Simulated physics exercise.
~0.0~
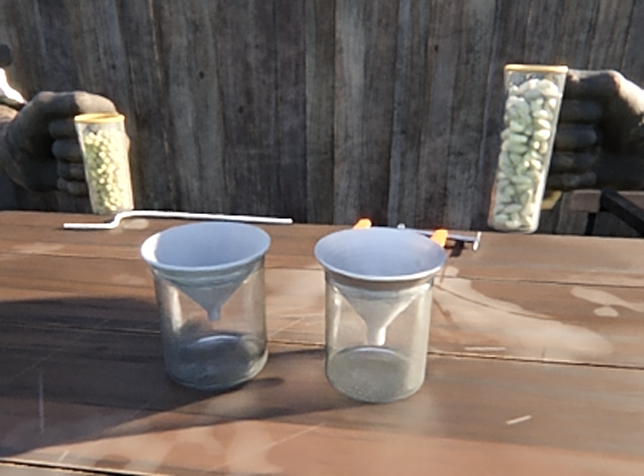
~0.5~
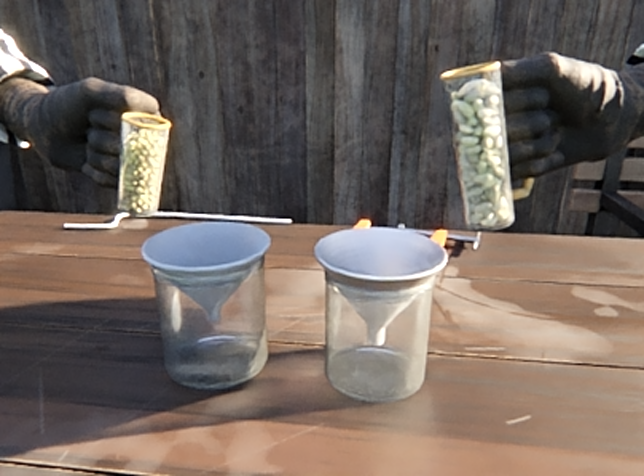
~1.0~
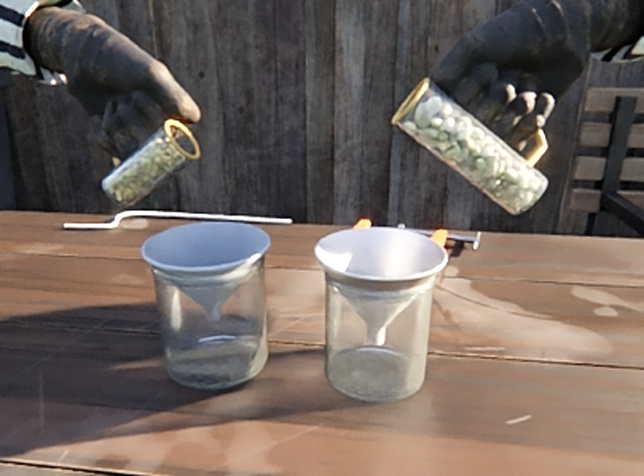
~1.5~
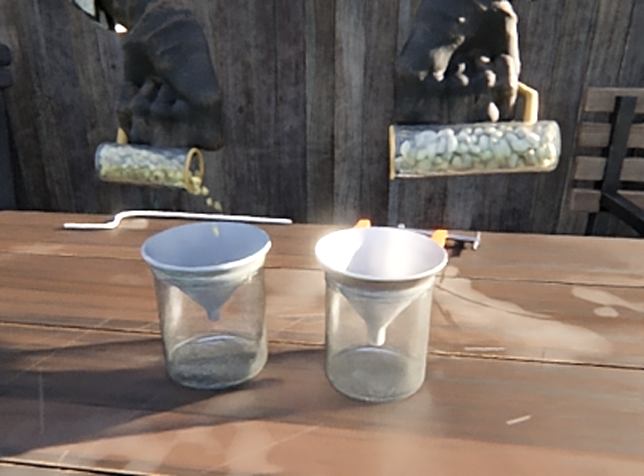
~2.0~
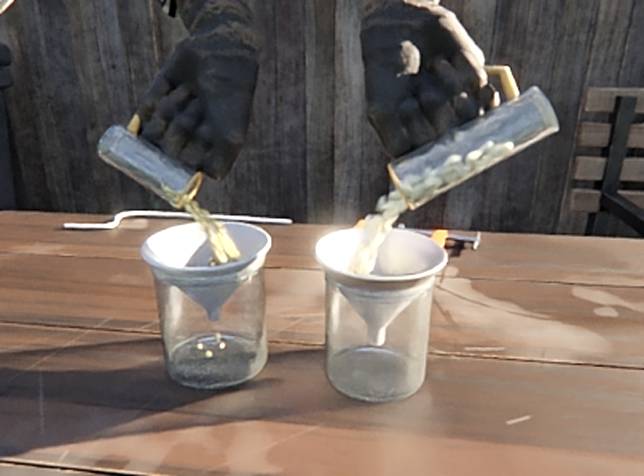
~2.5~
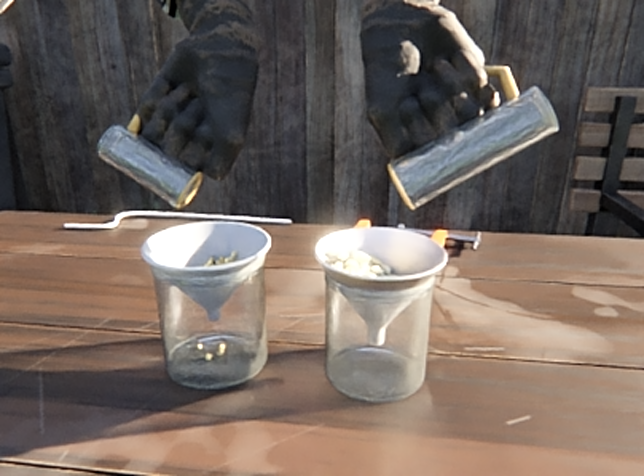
On an outdoor wooden table, gloved hands tip two cups into funnels, which mostly clog.
